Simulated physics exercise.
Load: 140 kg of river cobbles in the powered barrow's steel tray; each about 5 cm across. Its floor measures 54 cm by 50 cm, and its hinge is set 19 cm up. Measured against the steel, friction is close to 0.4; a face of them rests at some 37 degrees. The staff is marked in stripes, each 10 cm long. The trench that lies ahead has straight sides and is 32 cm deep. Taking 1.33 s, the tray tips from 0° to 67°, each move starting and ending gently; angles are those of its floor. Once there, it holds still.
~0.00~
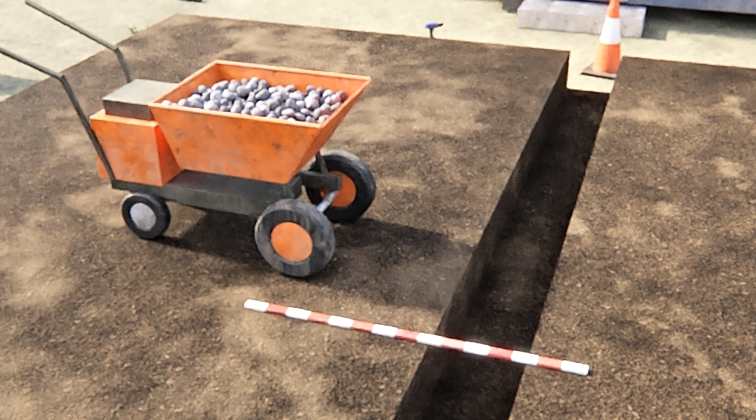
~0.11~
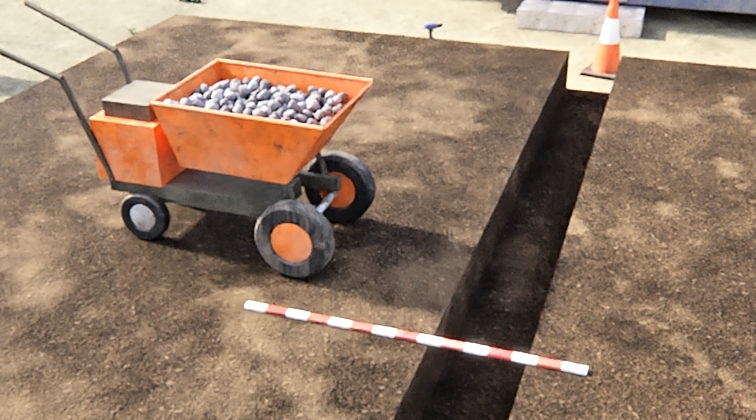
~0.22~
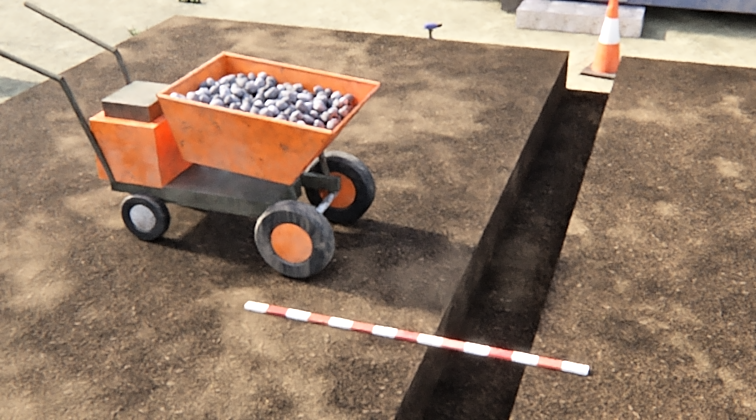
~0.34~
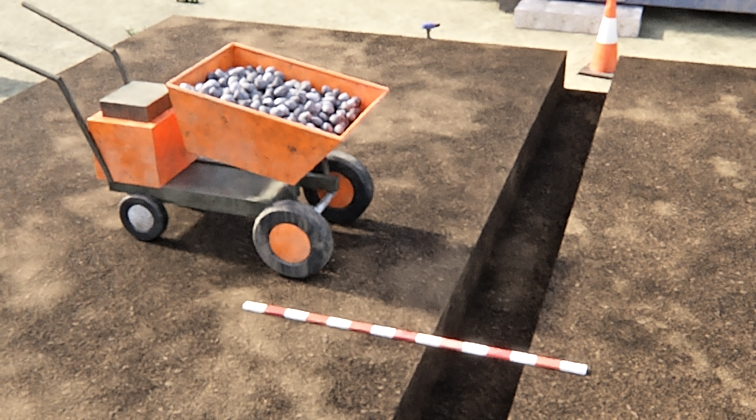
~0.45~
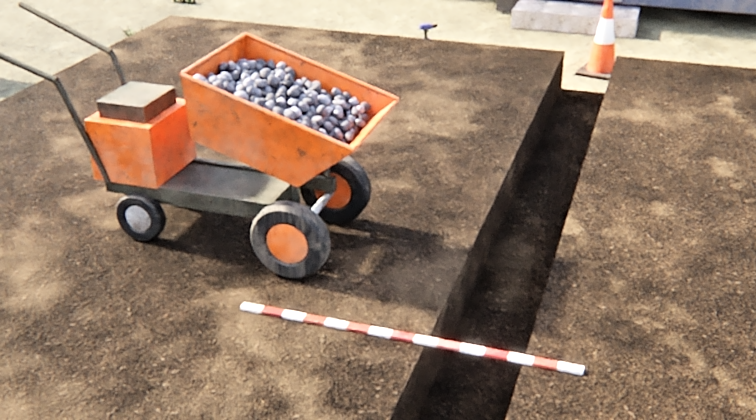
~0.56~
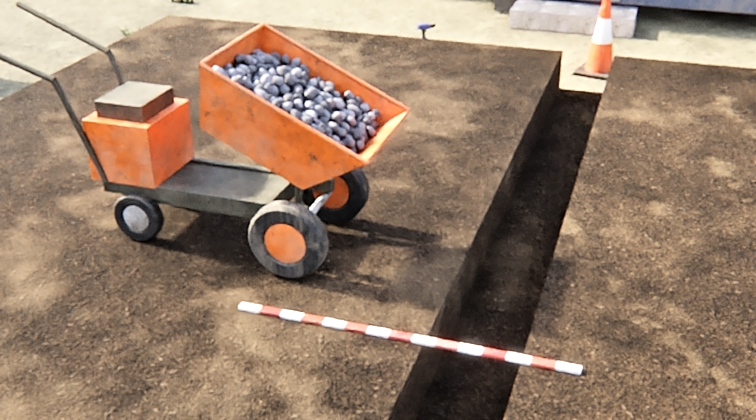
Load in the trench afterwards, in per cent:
73 %.
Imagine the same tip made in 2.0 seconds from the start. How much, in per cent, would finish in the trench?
Close to 75 per cent then.
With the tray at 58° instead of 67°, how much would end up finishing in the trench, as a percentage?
It would be near 40 per cent.
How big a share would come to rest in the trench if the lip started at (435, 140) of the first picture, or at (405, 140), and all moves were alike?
Around 25% for the first place and 50% for the second.
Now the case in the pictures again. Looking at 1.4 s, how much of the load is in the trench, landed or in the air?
20 per cent, give or take.
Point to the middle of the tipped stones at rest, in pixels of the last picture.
Somewhere around (490, 318) in the last picture.
After 1.0 s the floor is at 57°; 100 % in the tray; the foremost stones are at (410, 198).
After 1.4 s the floor is at 67°; 72 % in the tray, 6 % short of the trench, 22 % in the trench; the foremost stones are at (528, 336).
After 1.8 s the floor is at 67°; 45 % in the tray, 8 % short of the trench, 47 % in the trench; the foremost stones are at (537, 322).
After 3.7 s the floor is at 67°; 16 % in the tray, 11 % short of the trench, 73 % in the trench; the foremost stones are at (536, 325).
